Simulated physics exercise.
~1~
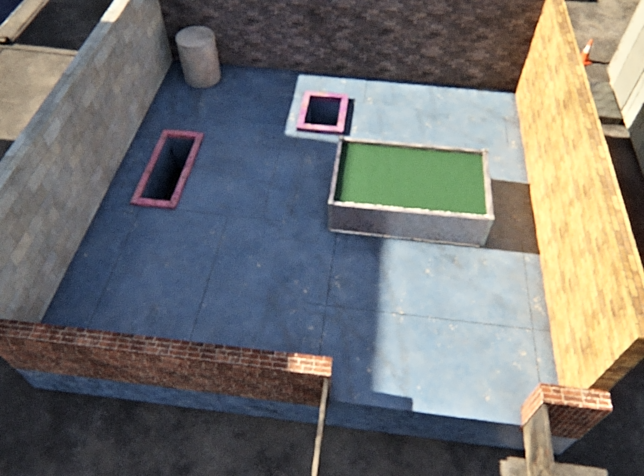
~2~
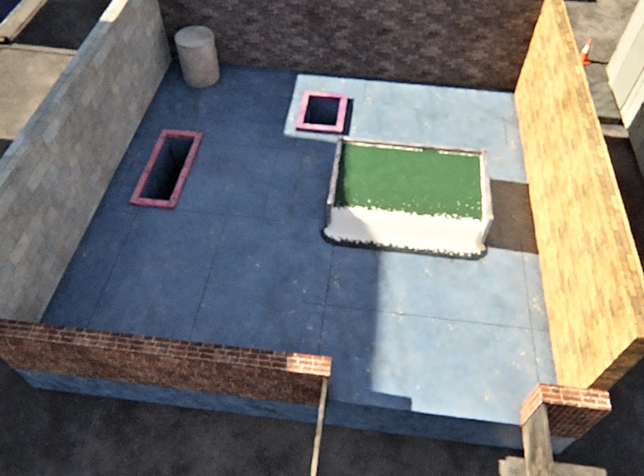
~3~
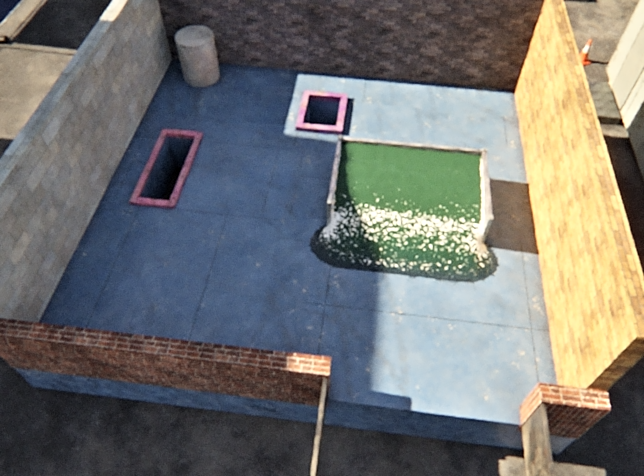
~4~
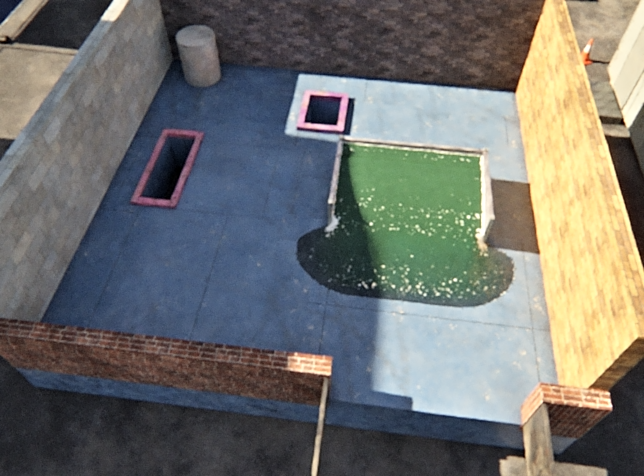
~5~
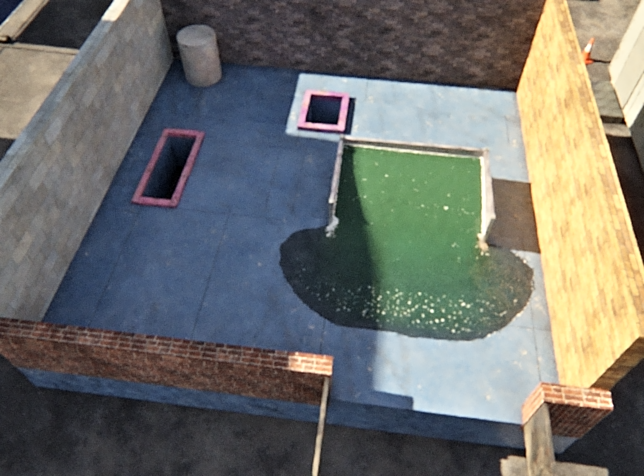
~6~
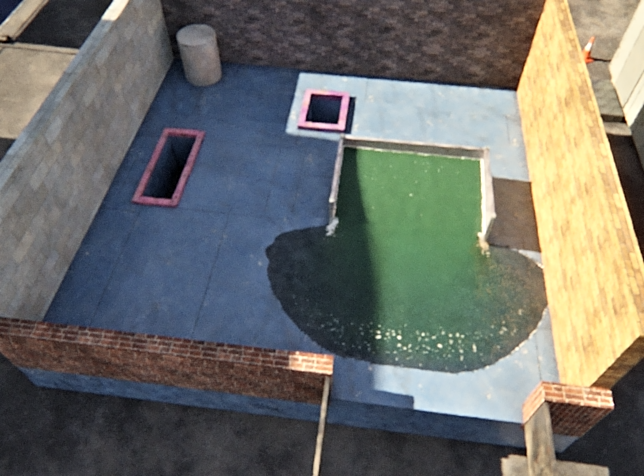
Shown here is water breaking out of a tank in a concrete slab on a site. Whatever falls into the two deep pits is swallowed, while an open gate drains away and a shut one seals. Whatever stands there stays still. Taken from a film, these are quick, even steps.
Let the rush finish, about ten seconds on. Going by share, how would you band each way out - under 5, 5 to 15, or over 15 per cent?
At the end, the gate gets in excess of fifteen per cent, the purple pit gets shy of five per cent, the pink pit gets shy of five per cent.
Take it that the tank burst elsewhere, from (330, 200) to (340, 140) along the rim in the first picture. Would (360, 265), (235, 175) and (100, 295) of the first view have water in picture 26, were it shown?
Taking them in order, I'd say not reached, swamped and swamped.
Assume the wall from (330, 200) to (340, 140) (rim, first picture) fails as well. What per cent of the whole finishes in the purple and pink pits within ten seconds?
Purple 0 %, pink 25 %.
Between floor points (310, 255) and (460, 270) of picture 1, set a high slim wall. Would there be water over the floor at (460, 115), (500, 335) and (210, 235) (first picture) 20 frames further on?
Spared; swamped; swamped.
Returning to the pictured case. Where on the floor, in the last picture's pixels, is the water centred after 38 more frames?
The water's centre sits above (333, 284).
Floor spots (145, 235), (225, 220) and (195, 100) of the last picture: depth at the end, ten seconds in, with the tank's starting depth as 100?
Respectively 4, 2 and 2 per cent.
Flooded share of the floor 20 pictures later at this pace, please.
That comes to about 35 per cent.
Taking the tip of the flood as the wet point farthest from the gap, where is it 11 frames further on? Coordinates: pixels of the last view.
Farthest reach: About (119, 354).
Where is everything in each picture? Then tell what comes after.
Still water in the tank at (411, 179), in the first picture.
Water pours out at (405, 228) and has run to (325, 230), in the second picture.
Water pours out at (405, 229) and has run to (489, 269), in the third picture.
The front is at (305, 261), out from the gap at (406, 229), in the fourth picture.
Water pours out at (407, 229) and has run to (522, 298), in the fifth picture.
The front is at (482, 362), out from the gap at (407, 228), in the sixth picture.
A moment on, water covers 25 % of the floor; the gate 8 %, the purple pit 0 %, the pink pit 0 %.
Next, water covers 30 % of the floor; the gate 25 %, the purple pit 0 %, the pink pit 0 %.
Then, water covers 35 % of the floor; the gate 43 %, the purple pit 0 %, the pink pit 0 %.
Later, water covers 45 % of the floor; the gate 57 %, the purple pit 0 %, the pink pit 0 %.
In the end, water covers 55 % of the floor; the gate 66 %, the purple pit 0 %, the pink pit 0 %.
